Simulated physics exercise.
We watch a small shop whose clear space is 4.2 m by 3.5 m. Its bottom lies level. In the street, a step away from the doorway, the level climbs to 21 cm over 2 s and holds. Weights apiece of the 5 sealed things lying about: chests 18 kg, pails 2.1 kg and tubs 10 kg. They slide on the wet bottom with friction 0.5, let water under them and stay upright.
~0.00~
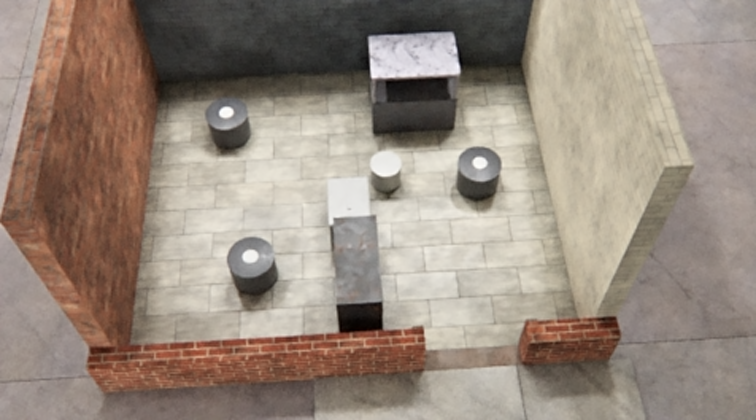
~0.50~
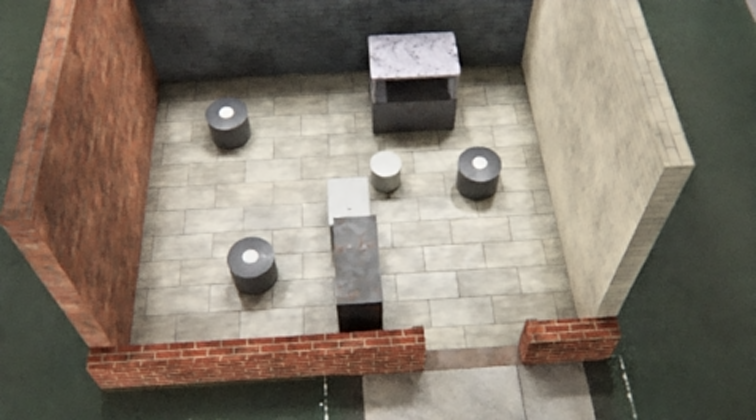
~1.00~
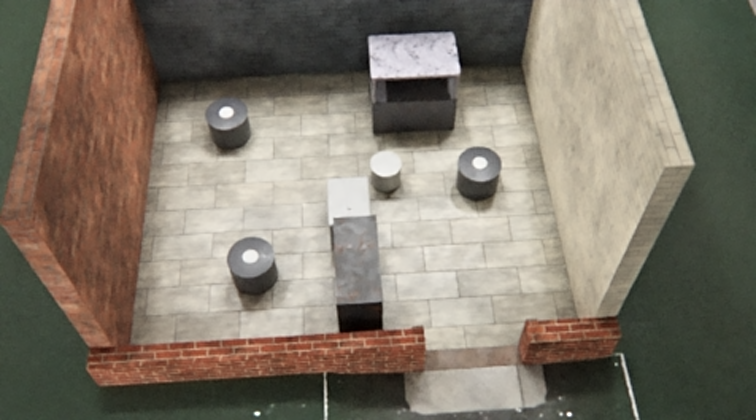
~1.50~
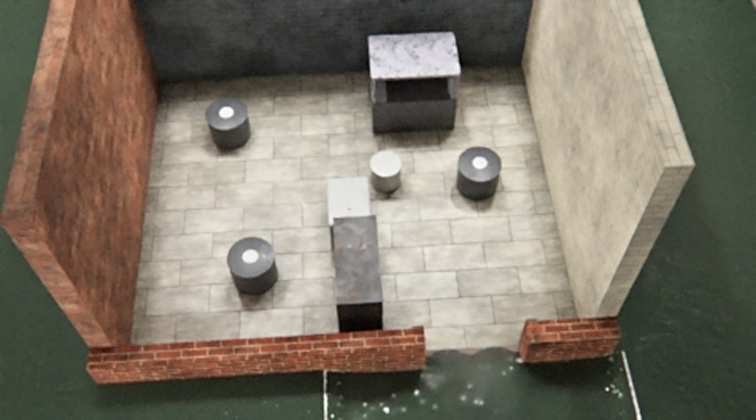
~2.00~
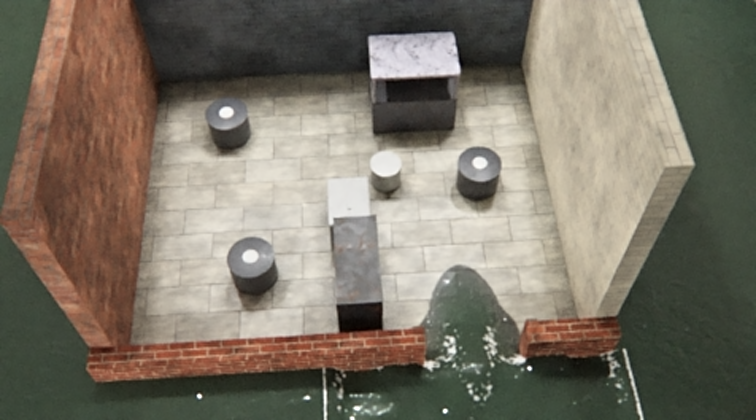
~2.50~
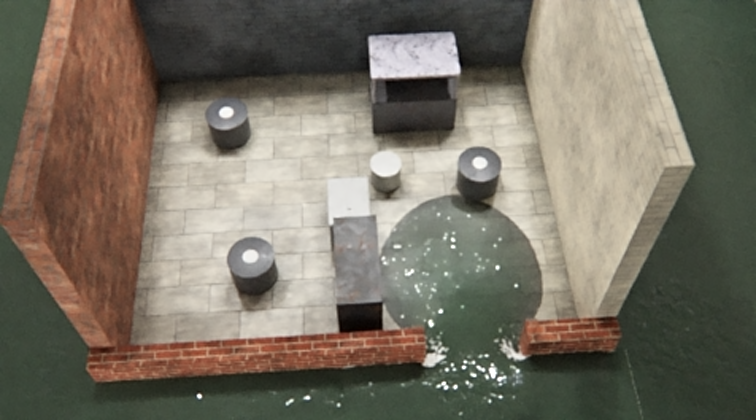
A small brick-walled shop seen from above, dark green water covering the street outside, then spreading through the doorway across the floor.
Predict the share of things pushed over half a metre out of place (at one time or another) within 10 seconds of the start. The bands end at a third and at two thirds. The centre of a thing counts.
Share: Between one and two thirds.
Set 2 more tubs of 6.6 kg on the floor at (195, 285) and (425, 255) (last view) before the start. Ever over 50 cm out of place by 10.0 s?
In turn: Less, more.
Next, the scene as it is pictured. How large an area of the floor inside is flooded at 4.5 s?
About 7.5 m2.
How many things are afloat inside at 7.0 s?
At that moment 2.
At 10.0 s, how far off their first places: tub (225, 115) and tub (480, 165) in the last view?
In turn: 50 cm, 140 cm.
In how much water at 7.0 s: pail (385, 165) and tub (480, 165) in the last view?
About 3 and 11 cm.
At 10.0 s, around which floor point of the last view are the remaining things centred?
At about (298, 204).
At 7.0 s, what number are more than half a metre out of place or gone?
By then 2.
After 3.5 s 1 of 5 are over 50 cm from their spots; 0 afloat.
After 4.5 s 2 of 5 are over 50 cm from their spots; 1 afloat.
After 7.0 s 2 of 5 are over 50 cm from their spots; 2 afloat.
After 10.0 s 3 of 5 are over 50 cm from their spots, and 3 have been at some point; 3 afloat.
